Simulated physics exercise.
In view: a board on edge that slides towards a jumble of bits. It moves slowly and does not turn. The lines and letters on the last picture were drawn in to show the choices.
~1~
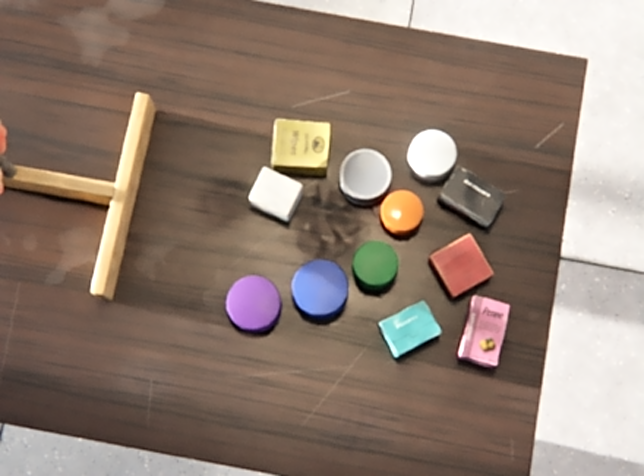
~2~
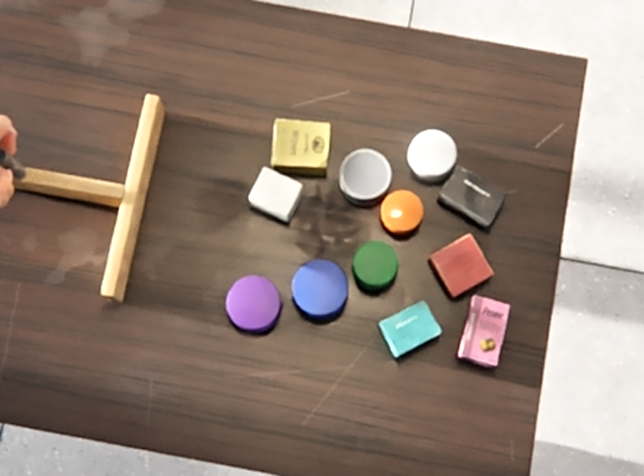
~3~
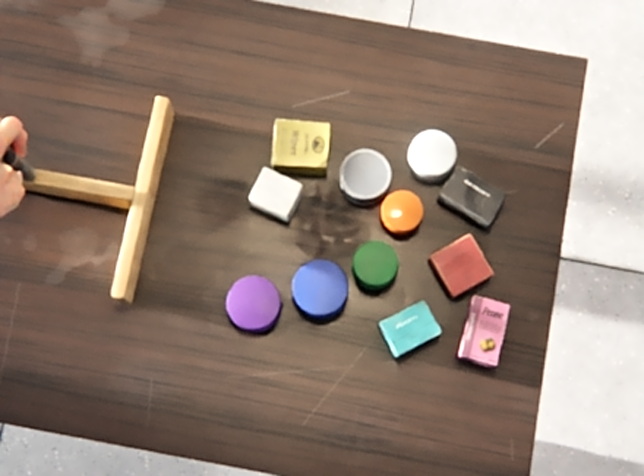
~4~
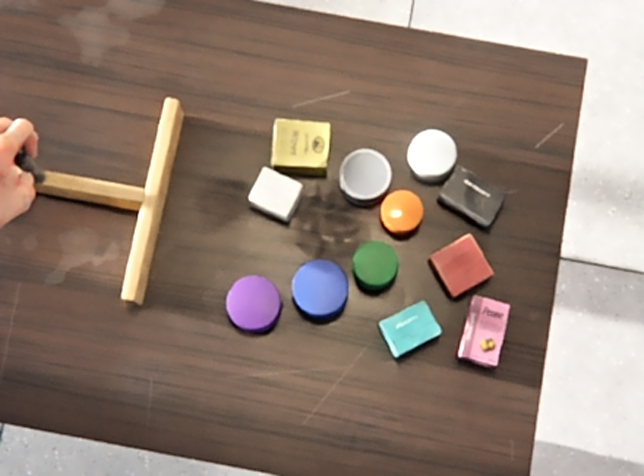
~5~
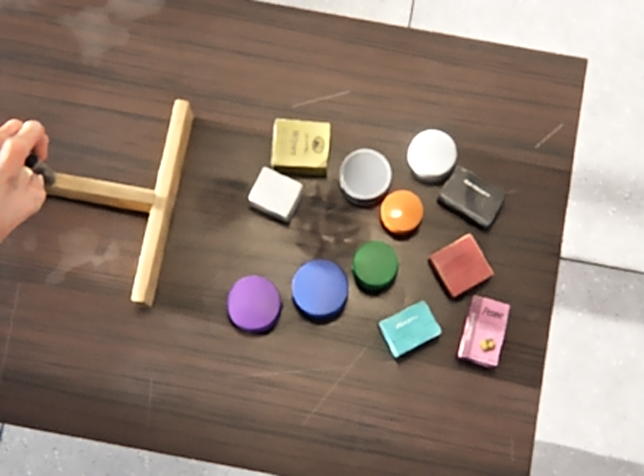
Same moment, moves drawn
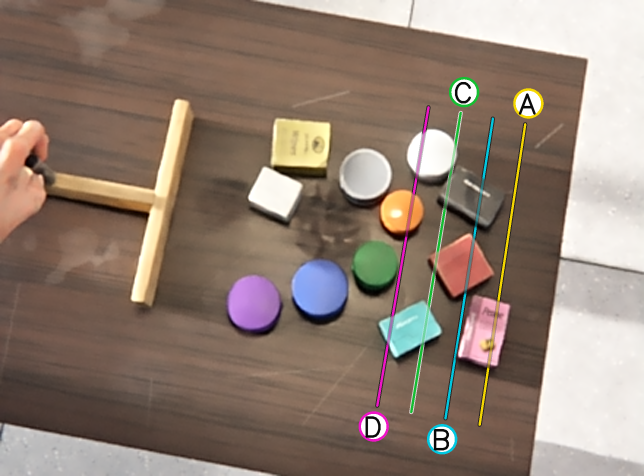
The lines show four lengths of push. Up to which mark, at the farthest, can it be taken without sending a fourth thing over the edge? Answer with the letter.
B is the last line within the limit.
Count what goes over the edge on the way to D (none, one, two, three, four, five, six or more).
In all, none.
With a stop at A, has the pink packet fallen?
By then, yes.
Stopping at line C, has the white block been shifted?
Yes.
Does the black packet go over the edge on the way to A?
Yes.
On the marked copy, A at (503, 270); B at (470, 264); C at (437, 258); D at (404, 252).
Taking B. A third of the way, board (273, 219); purple tin (290, 314); yellow box (322, 153).
Two thirds of the way, board (384, 239); black packet (535, 211); pink packet (492, 335).
When it is over, board (470, 255); pink packet over the edge; black packet over the edge; two fallen.
As for the rest, A drops five; C is within the limit but short; D is within the limit but short.
